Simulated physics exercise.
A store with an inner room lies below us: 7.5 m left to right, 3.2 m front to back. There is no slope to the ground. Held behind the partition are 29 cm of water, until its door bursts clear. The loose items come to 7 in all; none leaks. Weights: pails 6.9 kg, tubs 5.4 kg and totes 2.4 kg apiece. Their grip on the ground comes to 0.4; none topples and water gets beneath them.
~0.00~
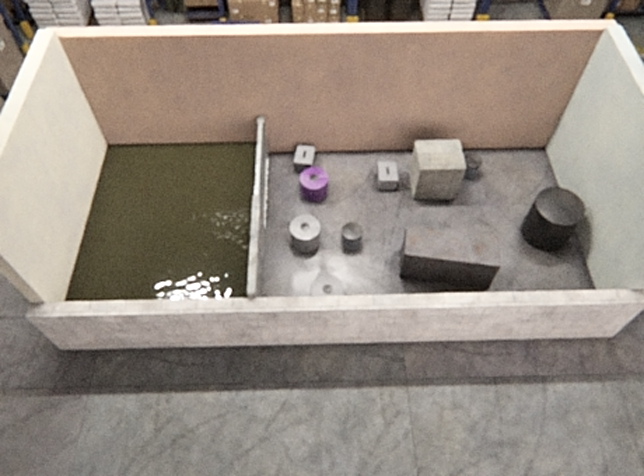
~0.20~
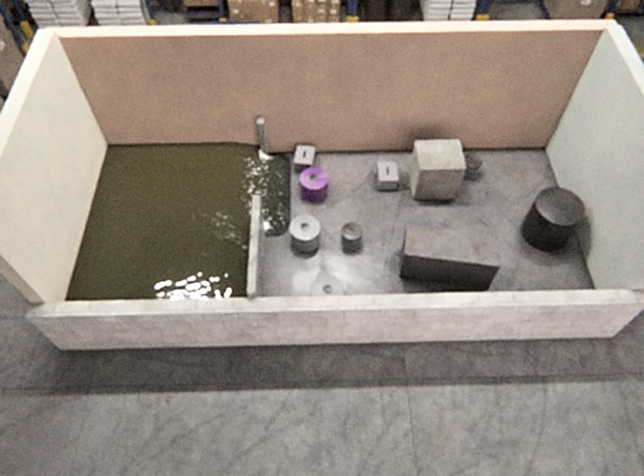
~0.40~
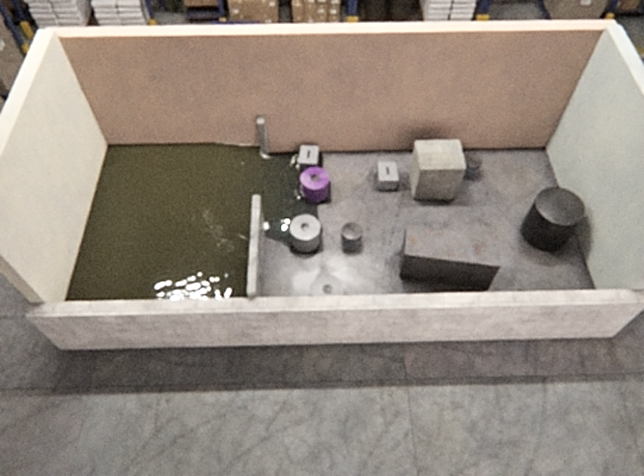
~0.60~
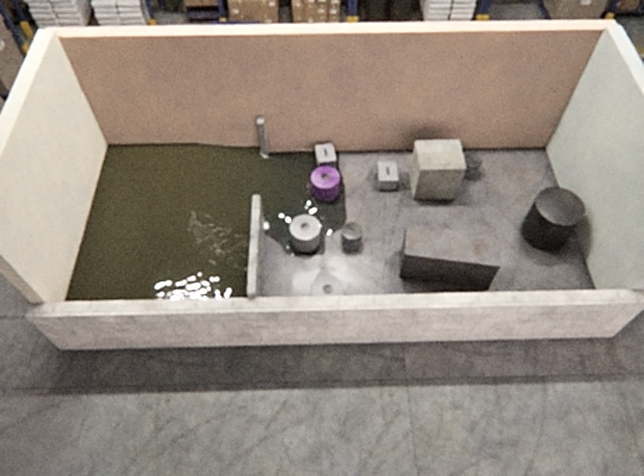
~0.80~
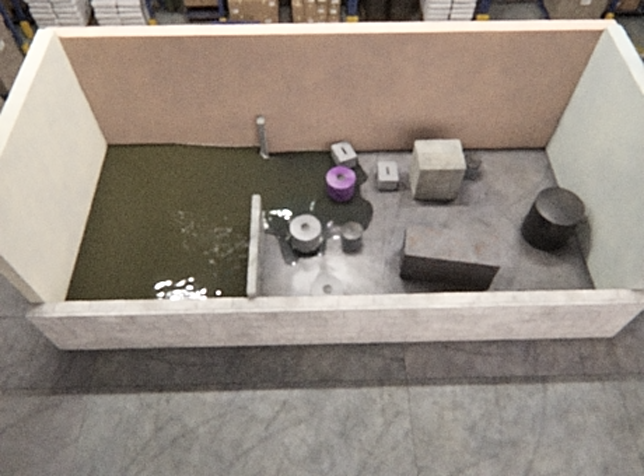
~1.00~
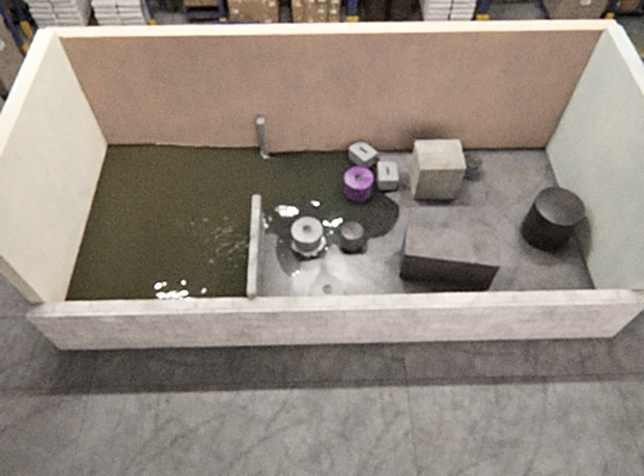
Inside a store, a walled rectangular enclosure on a grey floor is seen from above by a still camera. Dark greenish water fills the left side behind a thin partition, with a purple tub, grey tubs, pale boxes and a dark wedge-like block to the right. A gap opens in the partition, water spreads rightward through it, and the purple tub and a small box beside it slide right.
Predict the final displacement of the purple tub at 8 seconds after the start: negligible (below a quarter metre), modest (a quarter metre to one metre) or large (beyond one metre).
Large.
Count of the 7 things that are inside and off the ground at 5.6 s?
At that time the total is 2.
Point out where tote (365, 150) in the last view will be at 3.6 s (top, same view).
About pixel (549, 169).
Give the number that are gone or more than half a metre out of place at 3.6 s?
It comes to 2.
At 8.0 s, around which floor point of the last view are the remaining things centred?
I'd put it close to (425, 236) in the last view.
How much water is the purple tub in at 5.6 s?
Roughly 5 cm at that moment.
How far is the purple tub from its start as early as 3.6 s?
350 cm or so by then.
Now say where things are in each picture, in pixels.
The first frame shows the purple tub at (314, 178) rests on the ground; 8.3 m2 under water; 0 of 7 have shifted.
The second frame shows the purple tub at (314, 178), on the bottom; water covers 9.0 m2; 0 of 7 have shifted.
The third frame shows the purple tub at (315, 178) rests on the ground; 9.6 m2 under water; 1 of 7 have shifted.
The fourth frame shows the purple tub at (326, 177), on the bottom, 18 cm from its start; 10.3 m2 under water; 2 of 7 have shifted.
The fifth frame shows the purple tub at (341, 177) rests on the ground, 42 cm from its start; 11.2 m2 under water; 2 of 7 have shifted.
The sixth frame shows the purple tub at (359, 178), on the bottom, 71 cm from its start; 12.0 m2 under water; 3 of 7 have shifted.
After 1.6 s the purple tub is near (393, 183), 1.2 m from its start, afloat; 2 afloat.
After 3.6 s the purple tub is near (527, 238), 3.3 m from its start, afloat; 3 afloat.
After 5.6 s the purple tub is near (511, 284), 3.3 m from its start, aground; 2 afloat.
After 8.0 s the purple tub is near (505, 288), 3.3 m from its start, afloat; 6 afloat.
